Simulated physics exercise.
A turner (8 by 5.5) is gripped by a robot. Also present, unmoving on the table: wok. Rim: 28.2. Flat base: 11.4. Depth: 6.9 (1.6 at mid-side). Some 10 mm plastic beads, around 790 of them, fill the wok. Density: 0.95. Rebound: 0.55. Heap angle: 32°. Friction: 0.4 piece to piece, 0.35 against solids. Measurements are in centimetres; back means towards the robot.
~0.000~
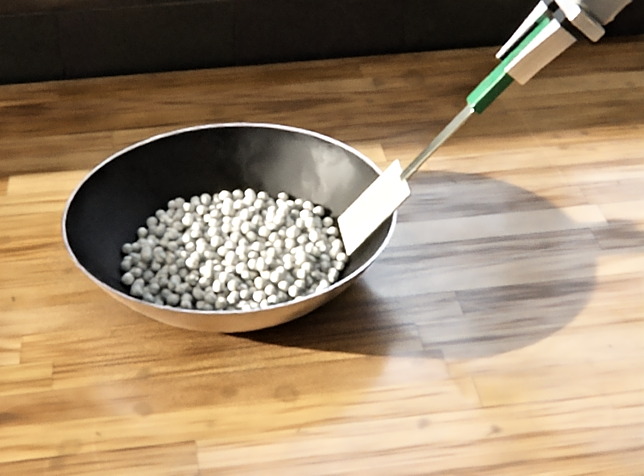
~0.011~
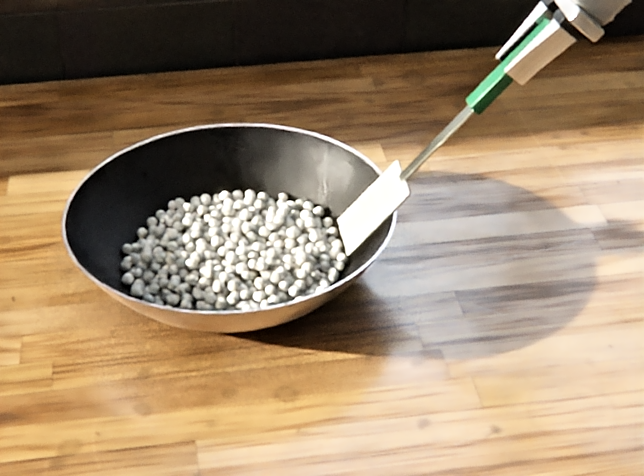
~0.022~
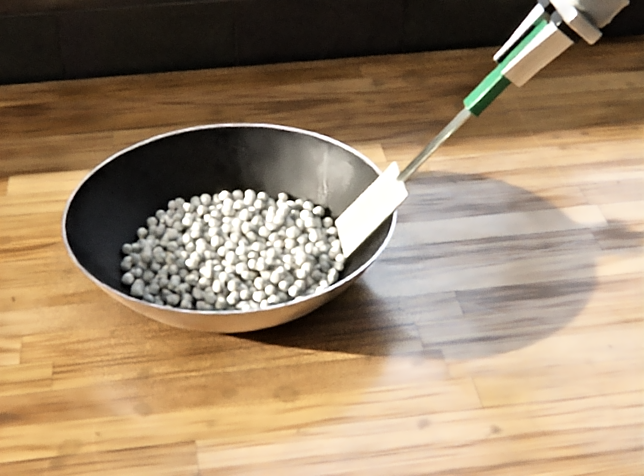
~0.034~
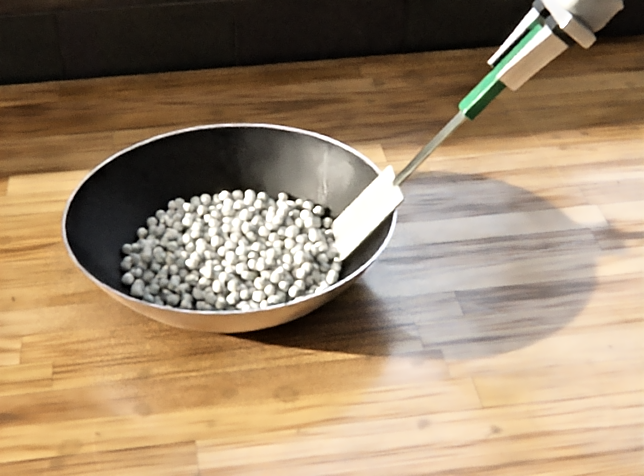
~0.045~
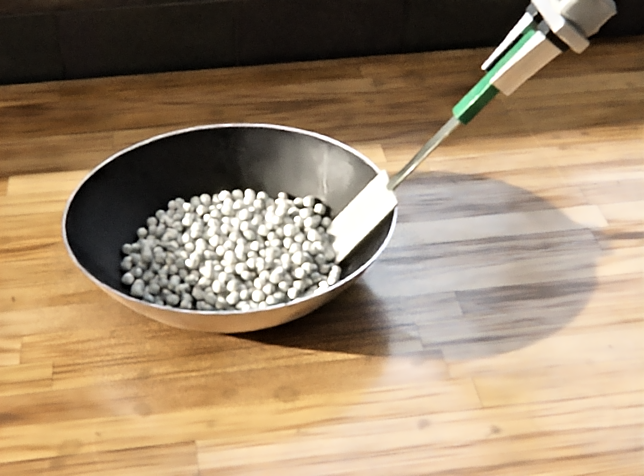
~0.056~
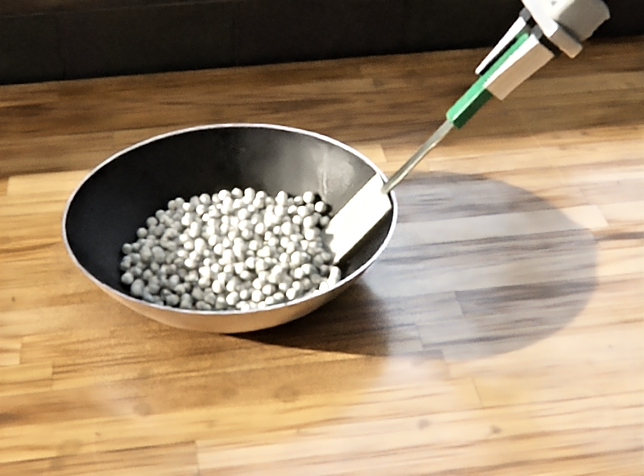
Robot arm gripping a white turner with a green handle, sliding it slowly down and left into pale balls in a wok.
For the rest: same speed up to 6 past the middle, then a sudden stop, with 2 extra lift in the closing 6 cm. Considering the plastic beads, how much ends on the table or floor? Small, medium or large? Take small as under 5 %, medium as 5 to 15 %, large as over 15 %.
Small, so under 5 %.
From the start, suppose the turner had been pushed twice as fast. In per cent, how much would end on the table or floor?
0 per cent, roughly.
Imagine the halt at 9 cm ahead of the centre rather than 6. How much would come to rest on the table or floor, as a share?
Then the share is near 0 in a hundred.
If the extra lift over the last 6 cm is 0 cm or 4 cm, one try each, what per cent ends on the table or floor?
Result: Approx. 0 % and 0 %, one try each.
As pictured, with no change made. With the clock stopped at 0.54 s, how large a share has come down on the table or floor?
I'd put it at around 0 per cent.
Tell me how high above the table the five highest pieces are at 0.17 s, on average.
Roughly 4 cm above the table.
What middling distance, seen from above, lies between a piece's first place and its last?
Somewhere about 2 centimetres, I'd say.
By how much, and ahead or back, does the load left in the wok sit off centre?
Roughly 3.0 cm ahead of the centre.
After 0.17 s, sloping 48°, highest piece 4 above the table; 788 in the wok.
After 0.28 s, sloping 48°, highest piece 5 above the table; 788 in the wok.
After 0.54 s, sloping 48°, highest piece 6 above the table; 788 in the wok.
After 1.59 s, sloping 48°, highest piece 6 above the table; 788 in the wok.
In the end, 788 in the wok. That is 0 % on the table or floor.
